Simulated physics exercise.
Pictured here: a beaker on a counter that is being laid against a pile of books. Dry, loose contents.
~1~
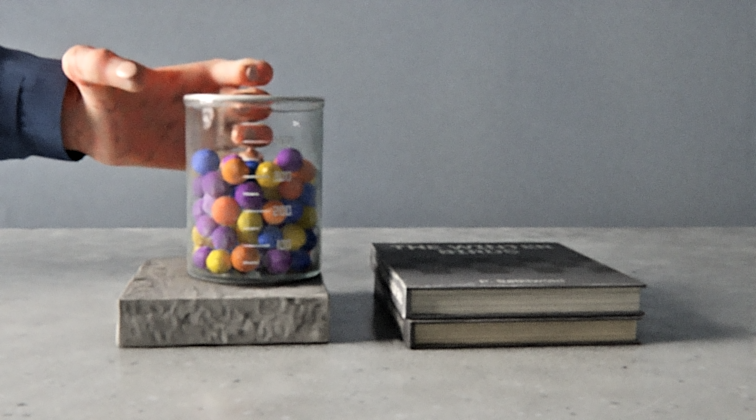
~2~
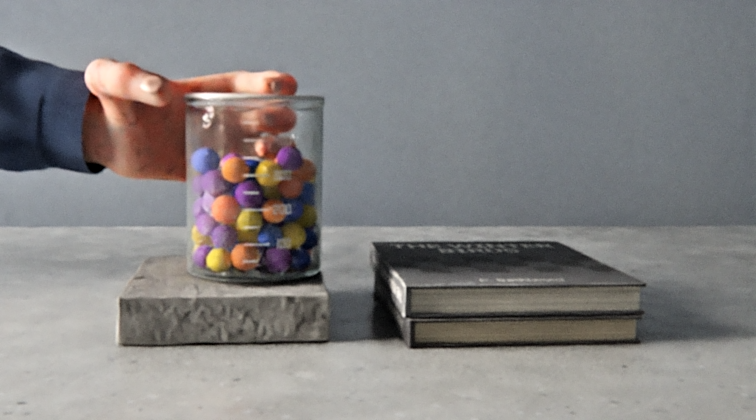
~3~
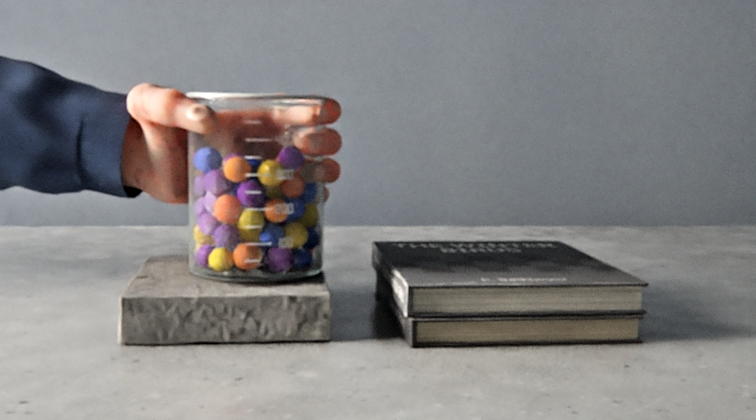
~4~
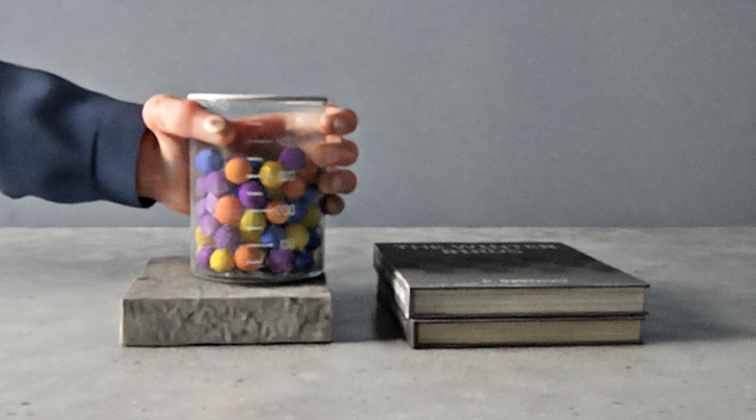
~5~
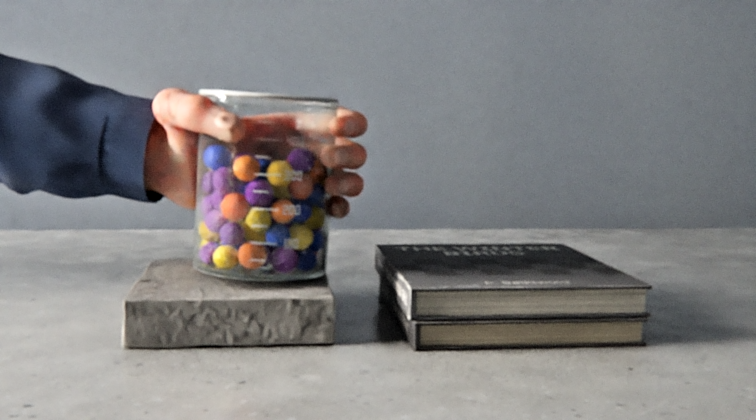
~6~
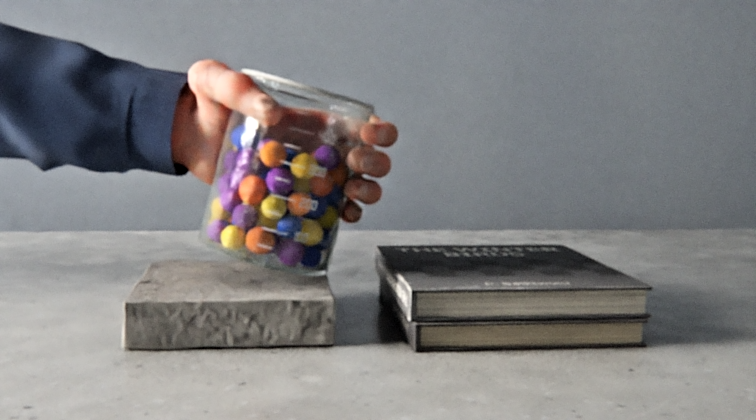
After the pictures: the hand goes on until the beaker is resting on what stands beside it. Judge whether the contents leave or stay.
They partly leave.
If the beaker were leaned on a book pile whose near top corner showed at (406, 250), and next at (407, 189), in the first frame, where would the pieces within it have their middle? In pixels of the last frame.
Centre at rest, last picture: Try 1 about (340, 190); try 2 about (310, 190).
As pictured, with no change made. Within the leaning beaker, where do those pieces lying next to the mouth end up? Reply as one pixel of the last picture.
They come to rest at roughly (467, 225).
Then, 0.25 s after the last picture, the beaker leans 35°; everything is still inside.
Then, 0.58 s after the last picture, the beaker leans 61°; everything is still inside.
Then, 0.93 s after the last picture, the beaker rests on the book pile at 81°; a stray few of the gumballs out of it.
By the end, the beaker rests on the book pile at 81°; about a quarter of the gumballs out of it.
